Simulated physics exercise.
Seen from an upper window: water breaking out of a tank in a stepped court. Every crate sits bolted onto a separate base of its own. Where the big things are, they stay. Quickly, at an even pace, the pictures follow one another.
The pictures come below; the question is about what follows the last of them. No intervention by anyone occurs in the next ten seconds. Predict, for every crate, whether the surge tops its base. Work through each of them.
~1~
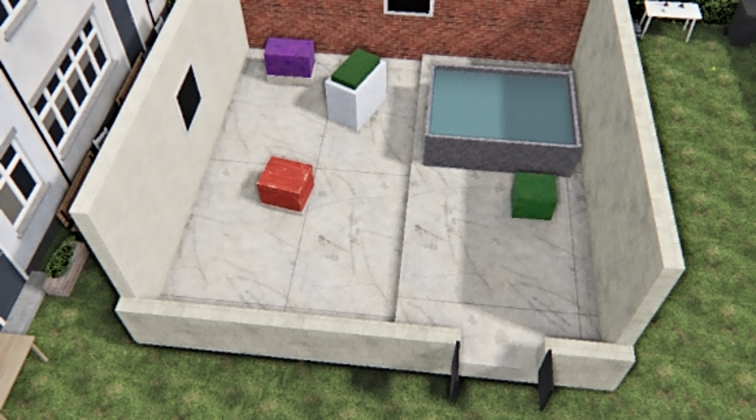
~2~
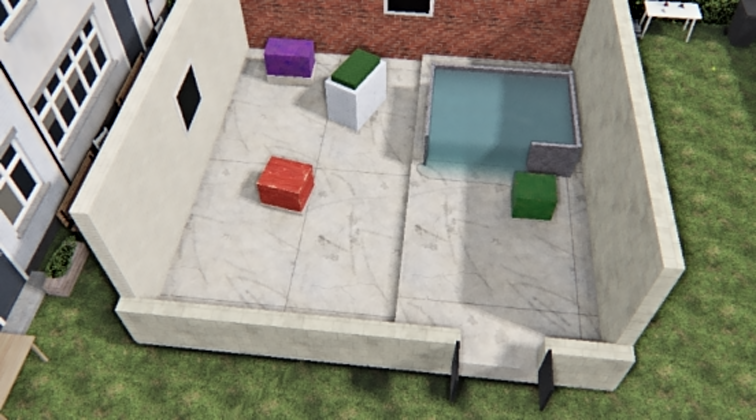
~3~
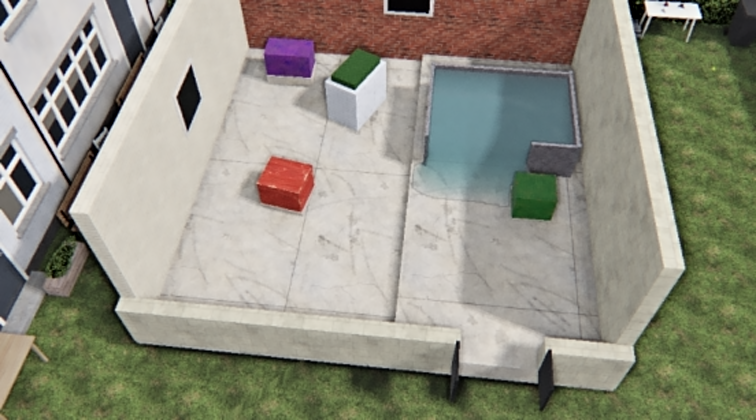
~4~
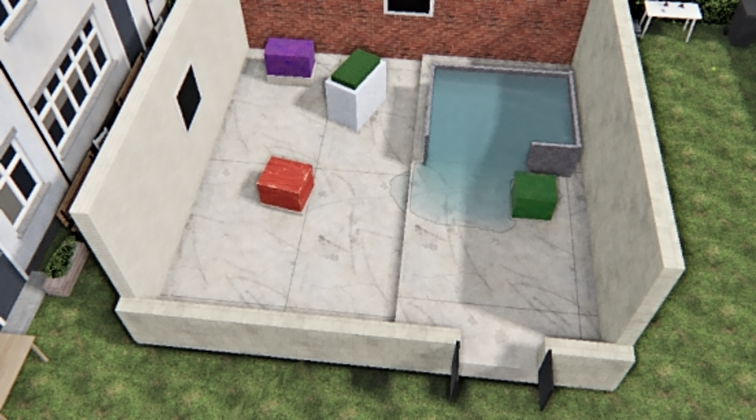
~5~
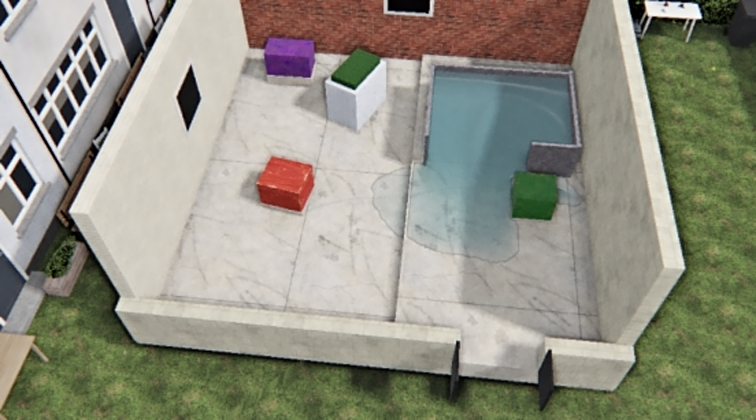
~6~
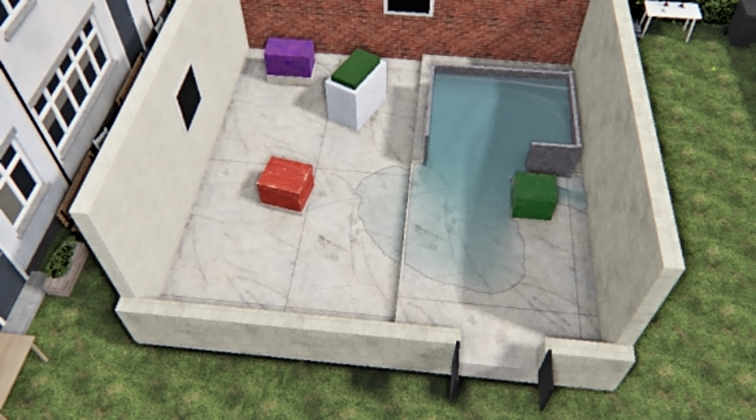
Red crate: Reached by water, green crate: Reached by water, purple crate: Kept safe.
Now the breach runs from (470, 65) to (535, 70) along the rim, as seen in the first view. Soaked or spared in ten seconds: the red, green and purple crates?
My reading: Red crate gets wet; green crate is topped; purple crate is wetted.
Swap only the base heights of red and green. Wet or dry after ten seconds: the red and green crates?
In short, red is inundated; green is inundated.
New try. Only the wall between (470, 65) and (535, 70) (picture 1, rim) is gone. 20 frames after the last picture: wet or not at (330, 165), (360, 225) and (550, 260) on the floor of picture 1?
In that order: Covered, dry, awash.
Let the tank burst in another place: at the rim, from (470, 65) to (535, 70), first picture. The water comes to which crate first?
Answer: The purple crate.
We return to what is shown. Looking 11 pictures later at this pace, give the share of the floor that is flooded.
I'd say 45 per cent.
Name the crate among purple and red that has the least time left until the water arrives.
Answer: The red crate.
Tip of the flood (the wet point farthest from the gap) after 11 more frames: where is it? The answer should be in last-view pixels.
I'd say around (229, 329).
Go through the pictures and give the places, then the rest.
In the first picture, the tank at (501, 106) is whole and still.
In the second picture, the front is at (420, 166), out from the gap at (477, 159).
In the third picture, the front is at (412, 180), out from the gap at (476, 160).
In the fourth picture, water pours out at (476, 161) and has run to (558, 195).
In the fifth picture, the front is at (505, 257), out from the gap at (476, 161).
In the sixth picture, the front is at (487, 289), out from the gap at (476, 161).
A moment on, water covers 35 % of the floor; the red crate not reached, the green crate water round its plinth, the purple crate not reached.
Next, water covers 45 % of the floor; the red crate water round its plinth, the green crate water round its plinth, the purple crate not reached.
Then, water covers 55 % of the floor; the red crate water round its plinth, the green crate water round its plinth, the purple crate not reached.
Later, water covers 80 % of the floor; the red crate water round its plinth, the green crate water round its plinth, the purple crate water round its plinth.
In the end, water covers 100 % of the floor; the red crate was topped, the green crate was topped, the purple crate stayed above the water.
